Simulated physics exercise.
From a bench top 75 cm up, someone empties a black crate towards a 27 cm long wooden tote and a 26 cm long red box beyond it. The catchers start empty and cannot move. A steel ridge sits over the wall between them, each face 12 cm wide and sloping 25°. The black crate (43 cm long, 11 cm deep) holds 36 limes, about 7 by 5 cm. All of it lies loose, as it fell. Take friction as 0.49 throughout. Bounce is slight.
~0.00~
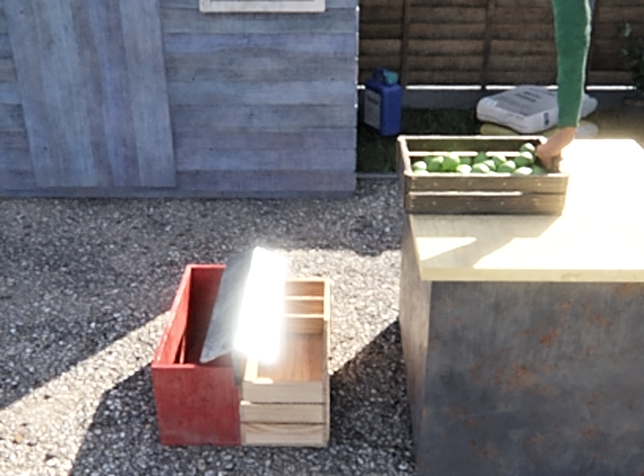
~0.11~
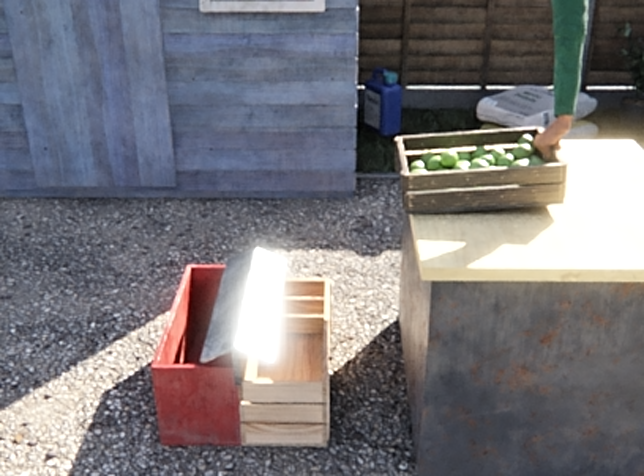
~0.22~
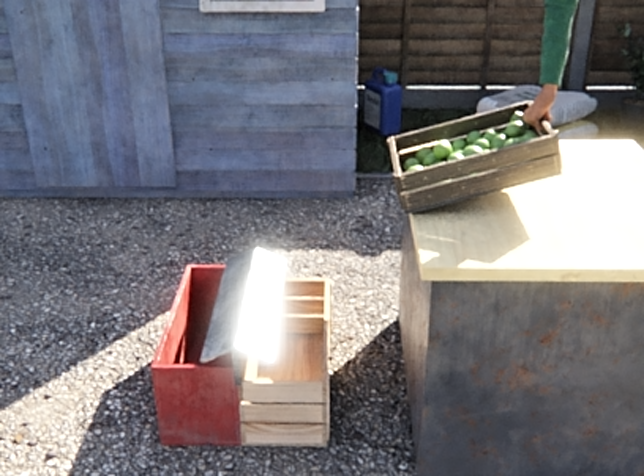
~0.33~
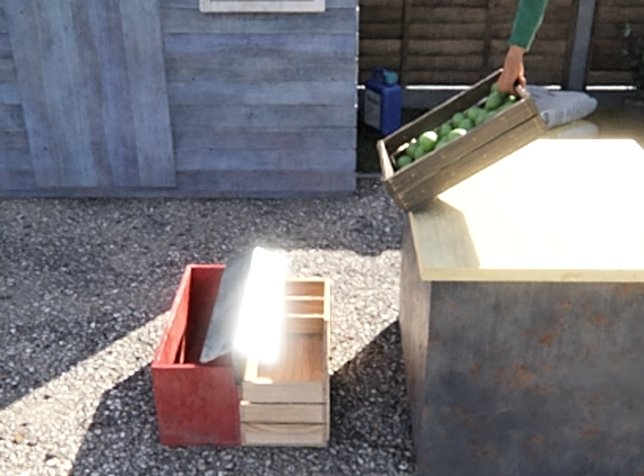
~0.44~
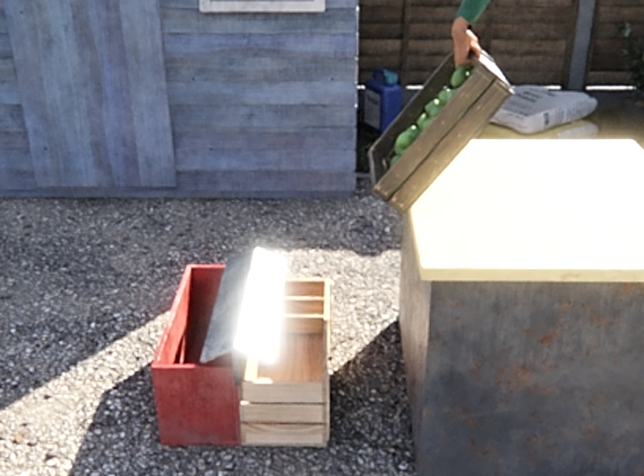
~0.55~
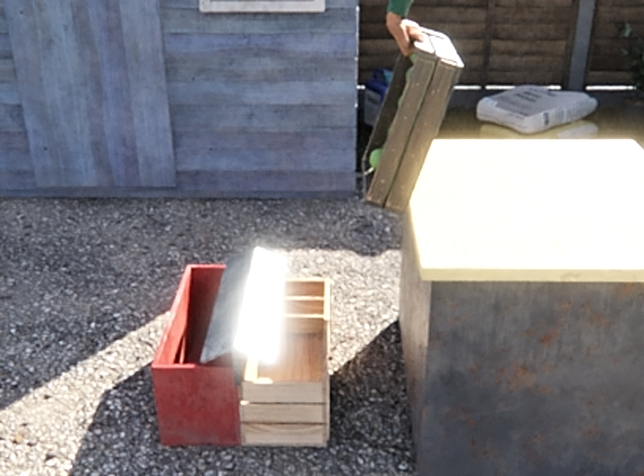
A hand tilting a dark slatted crate of green limes steeply leftward off a bench top, above red and pale wooden boxes on gravel.
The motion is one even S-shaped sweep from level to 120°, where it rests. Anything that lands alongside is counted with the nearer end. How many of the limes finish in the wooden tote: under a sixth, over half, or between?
In the end over half of them are in the wooden tote.
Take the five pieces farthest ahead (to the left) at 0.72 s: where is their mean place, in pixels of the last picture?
At about (338, 157).
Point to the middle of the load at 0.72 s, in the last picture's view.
Around (367, 141).
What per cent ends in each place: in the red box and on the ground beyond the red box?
About 10 and 10 per cent.
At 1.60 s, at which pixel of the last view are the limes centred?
At about (282, 381).
After 0.72 s, tilt 101°; 32 still in the black crate and 4 in the air.
After 0.93 s, tilt 120°; 6 still in the black crate, 1 in the wooden tote and 29 in the air.
After 1.22 s, tilt 120°; 20 in the wooden tote, 4 in the red box, 1 on the ground beyond the red box and 11 in the air.
Outcome (at 1.60 s), 27 in the wooden tote, 4 in the red box, 1 on the ground short of the wooden tote and 4 on the ground beyond the red box. Asked share, 27 of 36, 75 per cent.
